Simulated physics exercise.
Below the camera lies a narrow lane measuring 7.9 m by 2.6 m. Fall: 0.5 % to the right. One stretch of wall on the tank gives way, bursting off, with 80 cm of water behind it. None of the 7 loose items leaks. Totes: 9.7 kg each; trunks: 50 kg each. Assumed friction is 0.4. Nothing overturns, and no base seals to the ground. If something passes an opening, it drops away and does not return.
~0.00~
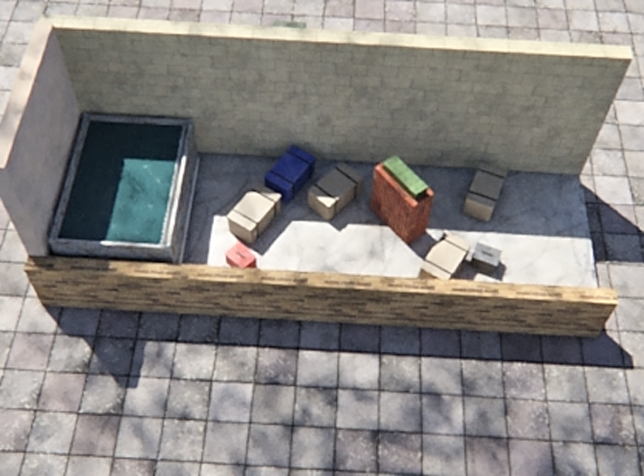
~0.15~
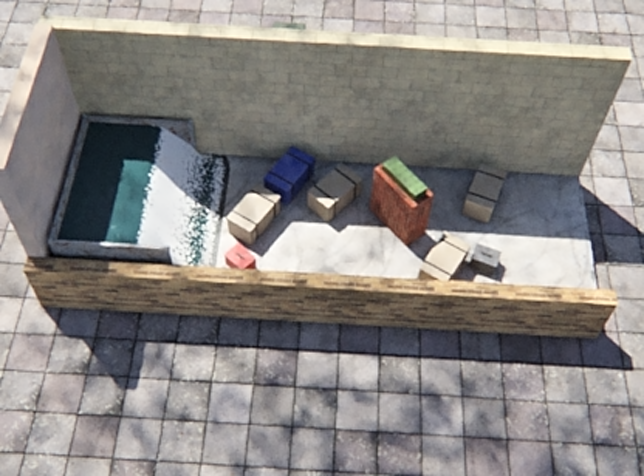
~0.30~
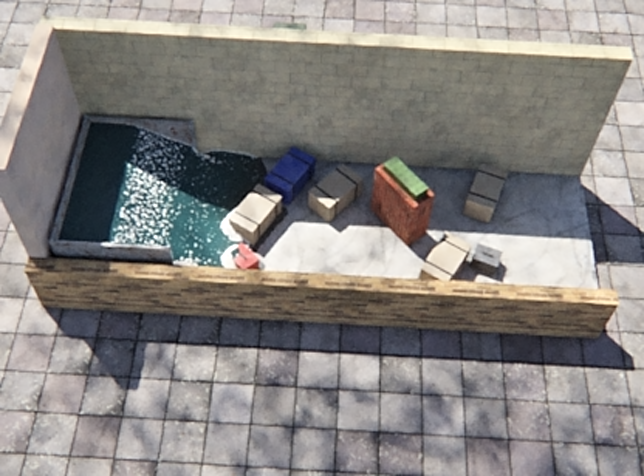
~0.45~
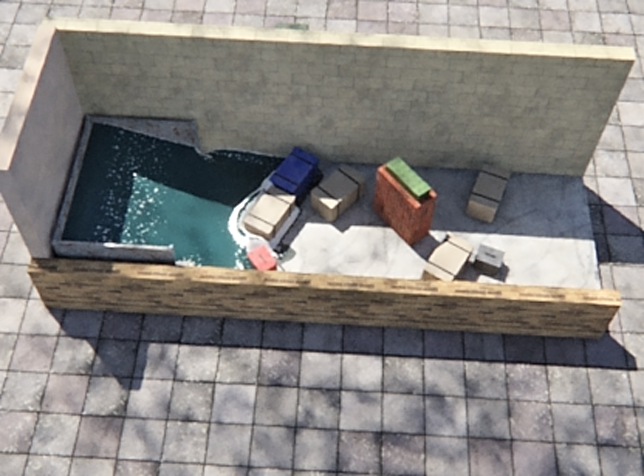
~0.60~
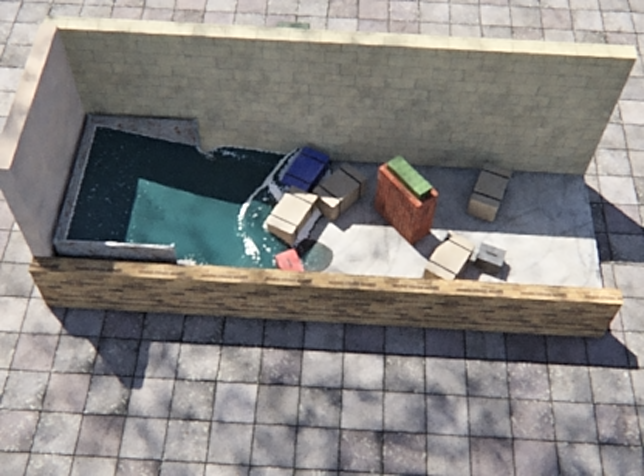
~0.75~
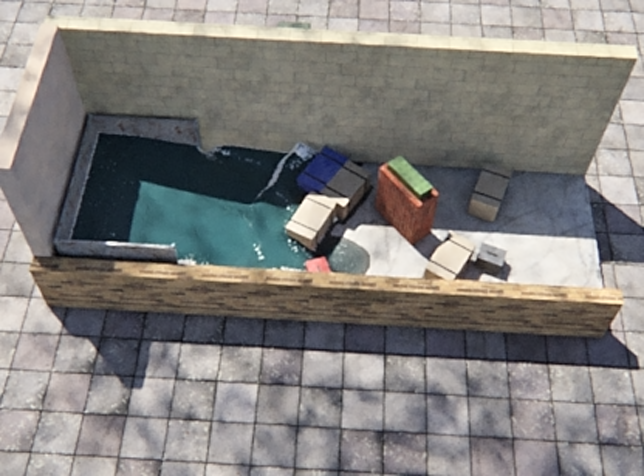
At first, dark green water sits in a square tank at the left end of a walled lane scattered with boxes. The tank's right side gives way and foaming water spreads rightward across the floor, pushing a small red tote and a pale box, then shifting the blue trunk against another box.
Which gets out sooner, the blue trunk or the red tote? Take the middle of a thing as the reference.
The red one.
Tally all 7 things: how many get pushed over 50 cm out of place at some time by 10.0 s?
7 in all.
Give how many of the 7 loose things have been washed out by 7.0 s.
That would be 5.
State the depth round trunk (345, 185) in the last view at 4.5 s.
Roughly 12 cm.
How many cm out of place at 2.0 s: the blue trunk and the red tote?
By then roughly 80 cm and 400 cm, respectively.
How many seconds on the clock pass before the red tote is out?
Roughly 2.5 s, I'd say.
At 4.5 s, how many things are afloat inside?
At that time, 1.
After 2.0 s the blue trunk is near (350, 159), 0.9 m from its start, afloat; the red tote is near (525, 276), 4.1 m from its start, afloat; 0 of 7 are out; 4 afloat.
After 4.5 s the blue trunk is near (349, 164), 0.9 m from its start, afloat; the red tote has gone out (at 2.4 s); 5 of 7 are out; 1 afloat.
After 7.0 s the blue trunk is near (344, 170), 0.8 m from its start, aground; the red tote has gone out (at 2.4 s); 5 of 7 are out; 0 afloat.
After 10.0 s the blue trunk is near (344, 170), 0.8 m from its start, aground; the red tote has gone out (at 2.4 s); 5 of 7 are out; 0 afloat.
